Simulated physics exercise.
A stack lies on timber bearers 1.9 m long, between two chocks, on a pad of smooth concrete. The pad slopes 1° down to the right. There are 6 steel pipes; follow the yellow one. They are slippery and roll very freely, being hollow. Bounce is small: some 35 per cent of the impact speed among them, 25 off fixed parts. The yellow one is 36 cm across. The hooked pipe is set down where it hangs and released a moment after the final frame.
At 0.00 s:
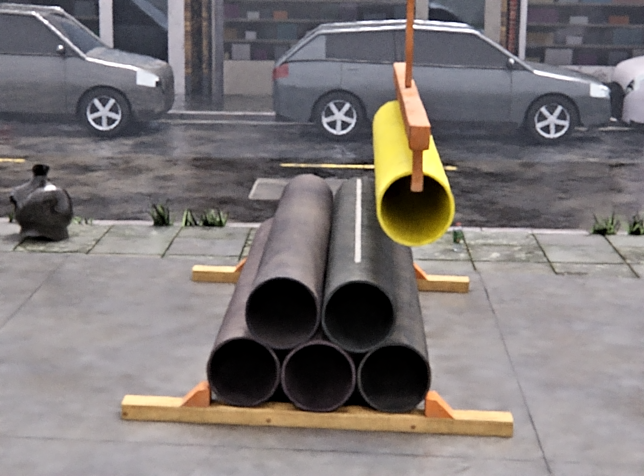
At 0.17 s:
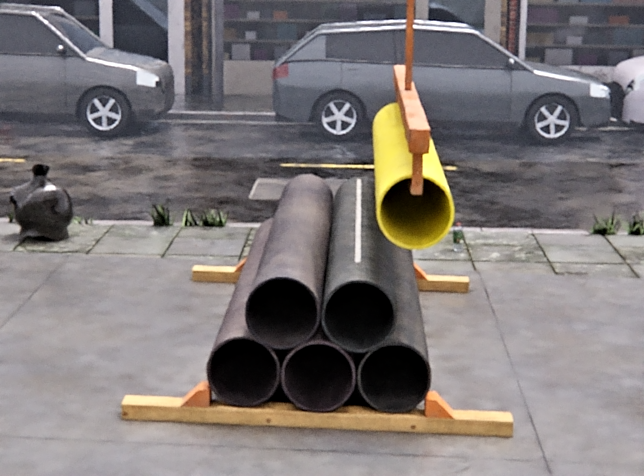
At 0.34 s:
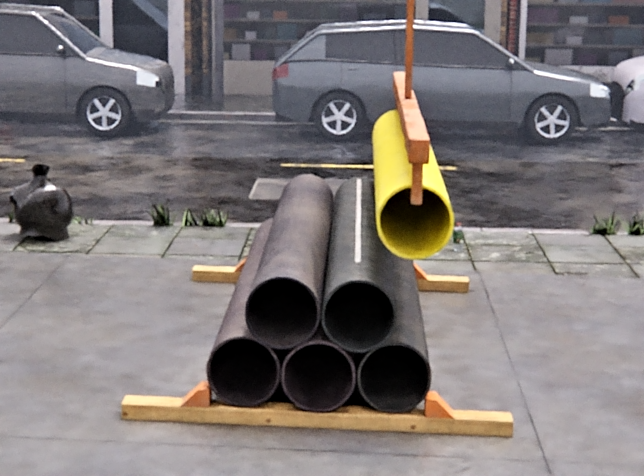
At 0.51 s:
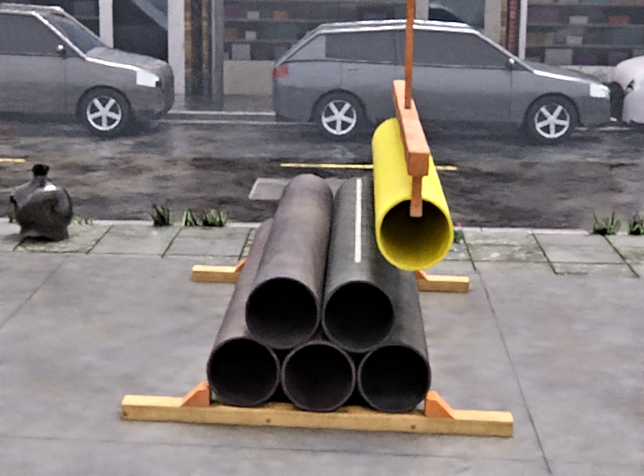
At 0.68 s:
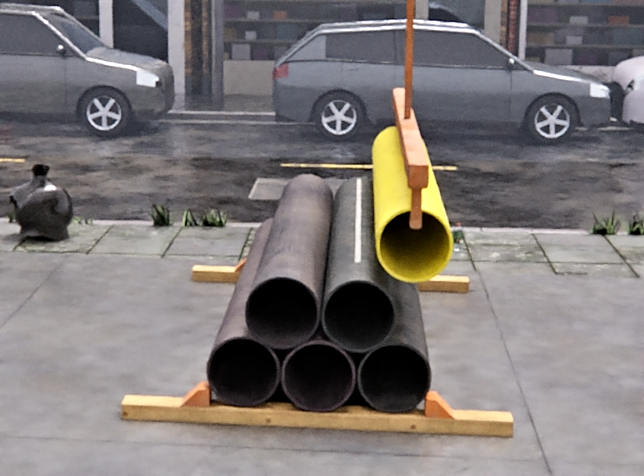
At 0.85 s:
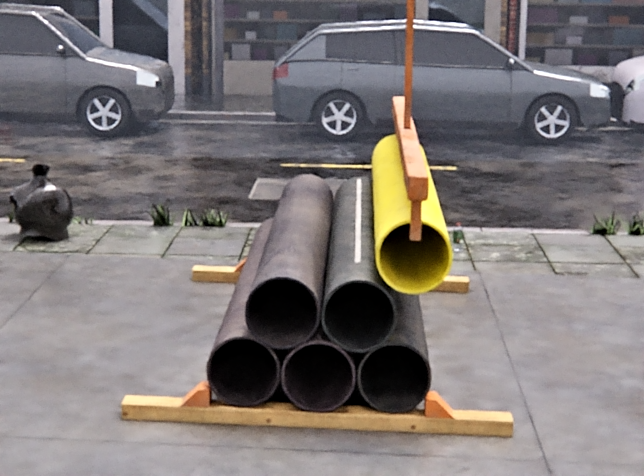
Yellow pipe hanging from an orange hoist being lowered slowly beside the right of five stacked dark pipes, parked cars behind.
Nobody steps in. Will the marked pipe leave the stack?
Yellow escapes over a chock.
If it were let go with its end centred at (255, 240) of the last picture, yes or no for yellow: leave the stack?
In that case yellow yes.
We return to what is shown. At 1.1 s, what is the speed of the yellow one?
Near 1.5 m/s.
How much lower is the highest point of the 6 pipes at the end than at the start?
Roughly 50 cm.
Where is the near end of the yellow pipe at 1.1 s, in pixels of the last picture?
Near (429, 289).
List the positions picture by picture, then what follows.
The first frame shows yellow at (416, 209); yellow hangs on the hooks; 3 form the bottom row.
The second frame shows yellow at (416, 212); yellow hangs on the hooks; lowered 2 cm.
The third frame shows yellow at (415, 222); yellow hangs on the hooks; lowered 6 cm.
The fourth frame shows yellow at (415, 234); yellow hangs on the hooks; lowered 12 cm.
The fifth frame shows yellow at (415, 246); yellow hangs on the hooks; lowered 17 cm.
The sixth frame shows yellow at (414, 257); yellow hangs on the hooks; lowered 23 cm.
After 1.1 s, yellow is up on others, 5 cm inside the right chock, rolling right; 0 off the stack.
After 1.2 s, yellow is up on others, 5 cm inside the right chock, rolling right; 0 off the stack.
After 1.3 s, yellow is beyond the right chock, rolling right; 1 off the stack.
After 1.4 s, yellow is beyond the right chock, rolling right; 1 off the stack.
At rest (2.8 s), yellow is beyond the right chock; 1 off the stack.
